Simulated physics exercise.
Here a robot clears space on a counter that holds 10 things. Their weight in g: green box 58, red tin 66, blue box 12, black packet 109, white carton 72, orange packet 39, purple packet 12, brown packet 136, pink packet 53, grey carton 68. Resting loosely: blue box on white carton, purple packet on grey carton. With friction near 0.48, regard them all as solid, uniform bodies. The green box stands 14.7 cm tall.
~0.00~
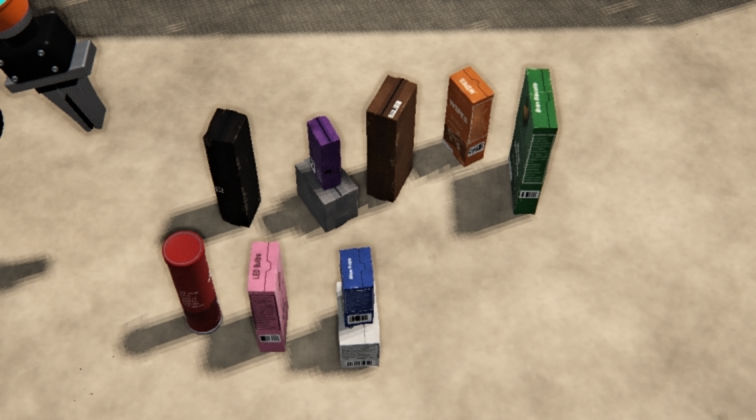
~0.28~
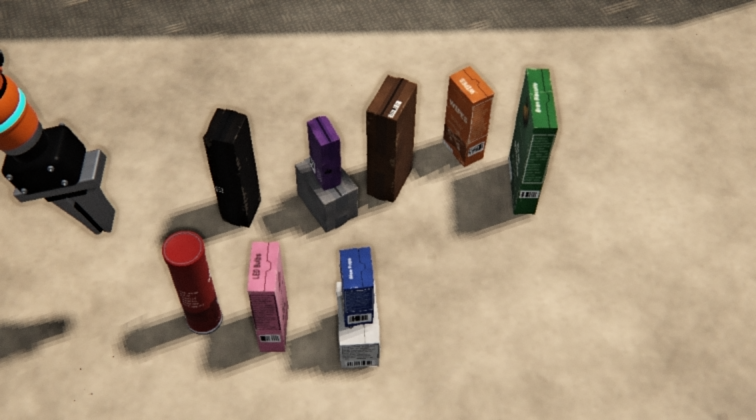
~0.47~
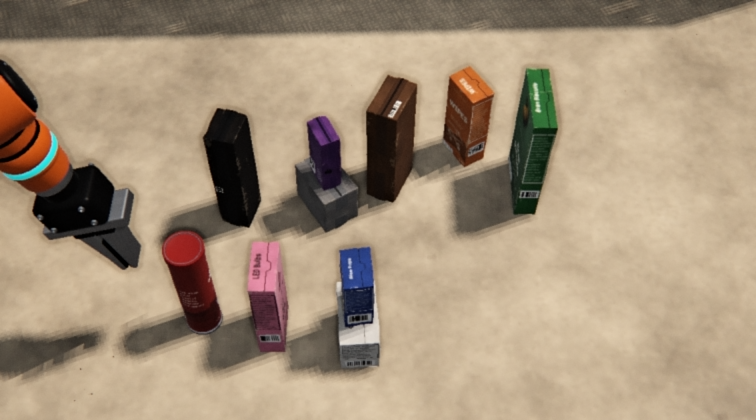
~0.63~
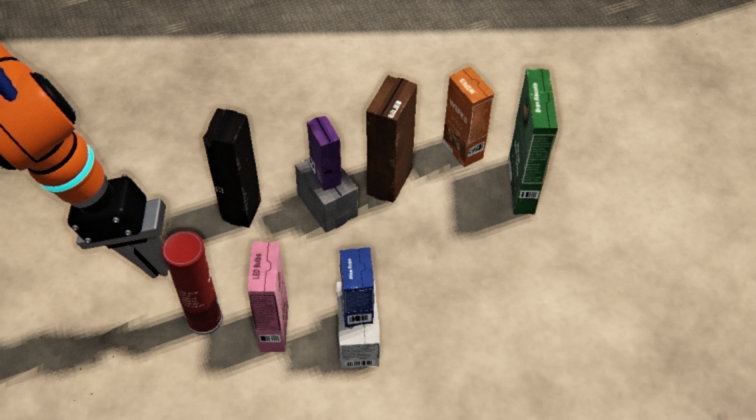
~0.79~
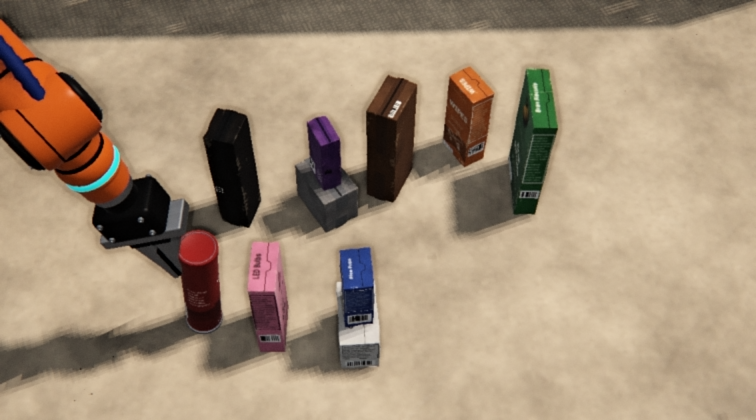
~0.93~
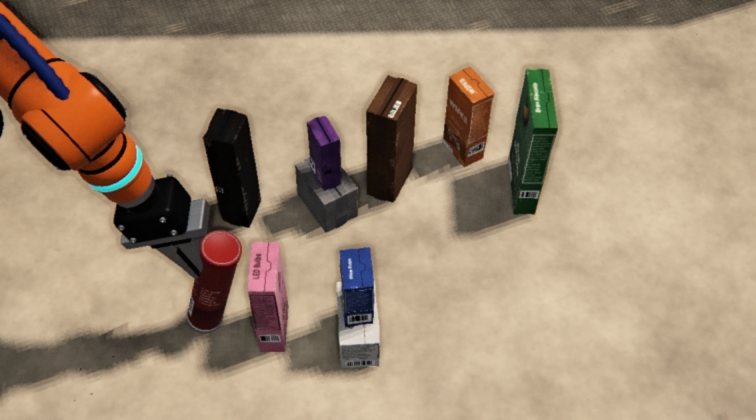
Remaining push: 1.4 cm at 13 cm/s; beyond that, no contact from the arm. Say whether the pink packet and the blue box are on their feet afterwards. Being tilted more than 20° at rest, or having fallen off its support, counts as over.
At the end the pink packet is tipped over and the blue box is tipped over.
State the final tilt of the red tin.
Close to 50 degrees off vertical in the end.
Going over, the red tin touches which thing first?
The pink packet.
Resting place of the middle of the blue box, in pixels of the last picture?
(473, 322).
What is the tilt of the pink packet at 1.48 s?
Roughly 50 degrees from upright.
Around 1.18 s, pink packet and red tin touch at 0.99 s; off upright red tin 31°, pink packet 15°.
Around 1.48 s, blue box and pink packet touch at 1.25 s; white carton and pink packet touch at 1.32 s; off upright blue box 90°, red tin 52°, pink packet 47°.
Around 1.93 s, off upright blue box 90°, red tin 52°, pink packet 47°.
At rest, past 20° or fallen, red tin, pink packet and blue box. Standing, black packet, grey carton, brown packet, orange packet, green box, white carton and purple packet.
